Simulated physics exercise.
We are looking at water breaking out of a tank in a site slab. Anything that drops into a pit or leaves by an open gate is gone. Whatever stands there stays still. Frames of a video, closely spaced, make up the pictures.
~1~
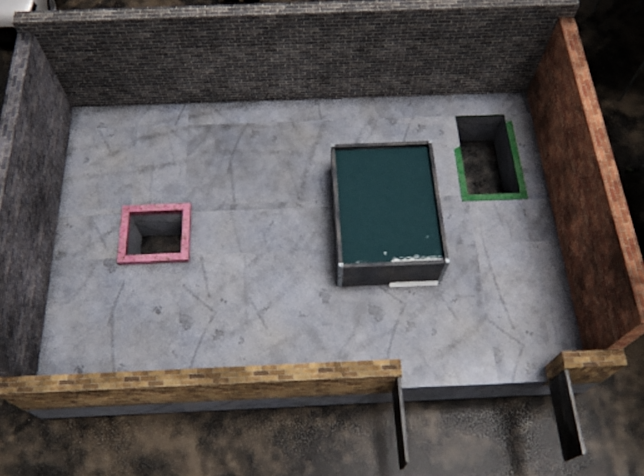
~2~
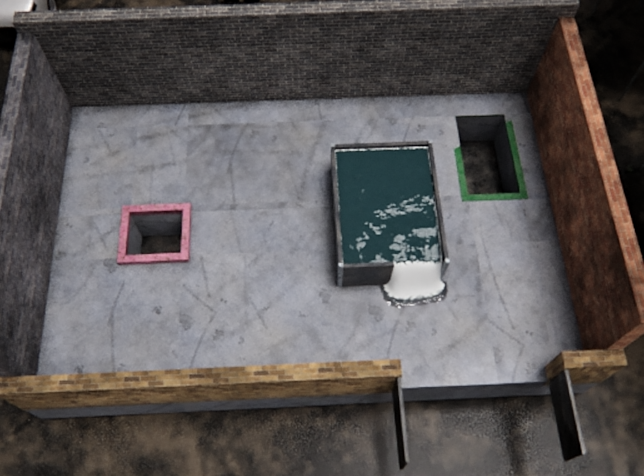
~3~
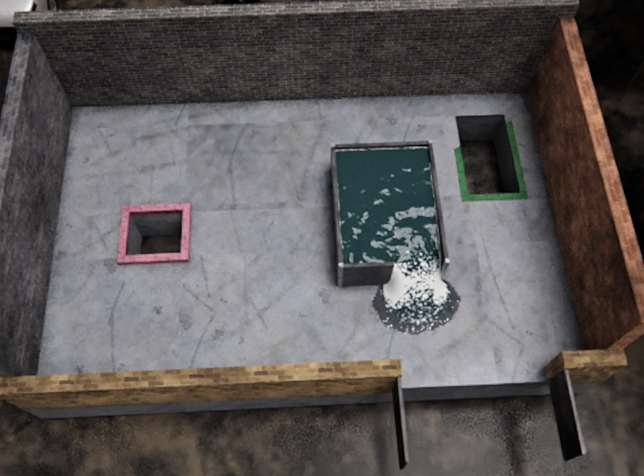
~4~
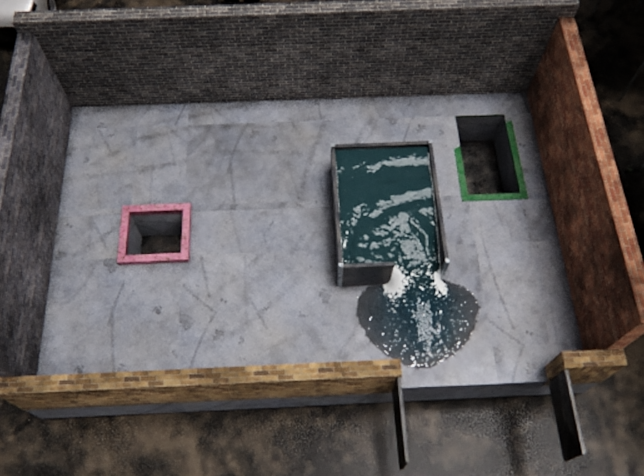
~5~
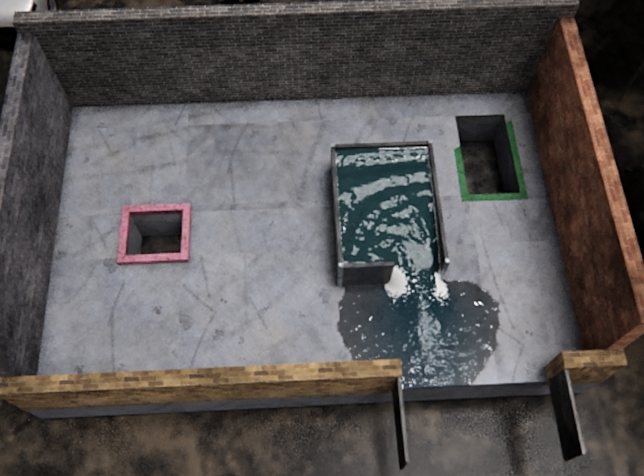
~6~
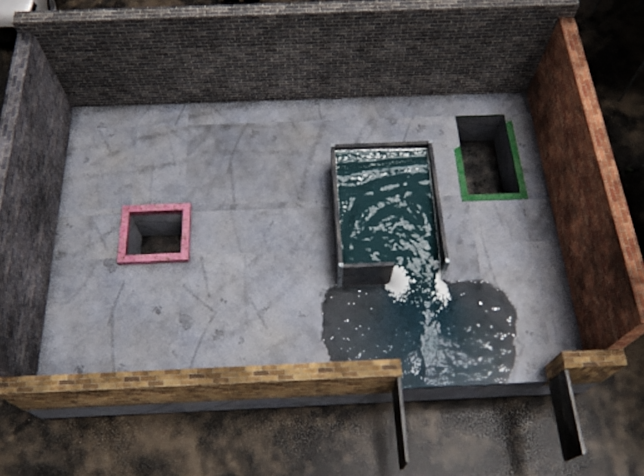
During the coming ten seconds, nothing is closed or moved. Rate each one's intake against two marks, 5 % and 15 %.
Ratings: Gate - above the 15 % mark; green pit - below the 5 % mark; pink pit - below the 5 % mark.
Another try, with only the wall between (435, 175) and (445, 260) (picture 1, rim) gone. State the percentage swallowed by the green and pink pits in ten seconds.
The green pit takes 35 per cent and the pink pit 0 per cent.
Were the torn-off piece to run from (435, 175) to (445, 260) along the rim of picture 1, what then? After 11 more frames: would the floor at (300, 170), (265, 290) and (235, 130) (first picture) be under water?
Note, points one to three: Unreached / unreached / unreached.
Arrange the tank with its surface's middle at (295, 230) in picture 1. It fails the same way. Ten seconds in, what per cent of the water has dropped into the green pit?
The green pit takes 12 per cent.
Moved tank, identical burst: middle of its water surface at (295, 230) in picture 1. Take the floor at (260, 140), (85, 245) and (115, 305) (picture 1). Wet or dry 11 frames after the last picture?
Unflooded - unflooded - soaked.
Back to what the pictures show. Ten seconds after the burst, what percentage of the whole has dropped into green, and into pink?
2 and 0 per cent respectively.
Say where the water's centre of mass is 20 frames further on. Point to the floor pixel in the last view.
I'd put my finger on (377, 257).
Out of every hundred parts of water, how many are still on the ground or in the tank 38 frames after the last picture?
I'd put it at about 46 per cent.
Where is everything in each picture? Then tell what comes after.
The open tank at (387, 203) is whole and still, in the first picture.
The front is at (443, 285), out from the gap at (415, 273), in the second picture.
Water pours out at (415, 274) and has run to (403, 326), in the third picture.
Water pours out at (415, 275) and has run to a hidden place, in the fourth picture.
The front is at a hidden place, out from the gap at (415, 275), in the fifth picture.
Water pours out at (415, 275) and has run to a hidden place, in the sixth picture.
A moment on, water covers 15 % of the floor; the gate 11 %, the green pit 0 %, the pink pit 0 %.
Next, water covers 20 % of the floor; the gate 25 %, the green pit 0 %, the pink pit 0 %.
Then, water covers 30 % of the floor; the gate 38 %, the green pit 0 %, the pink pit 0 %.
Later, water covers 35 % of the floor; the gate 54 %, the green pit 0 %, the pink pit 0 %.
In the end, water covers 40 % of the floor; the gate 65 %, the green pit 1 %, the pink pit 0 %.
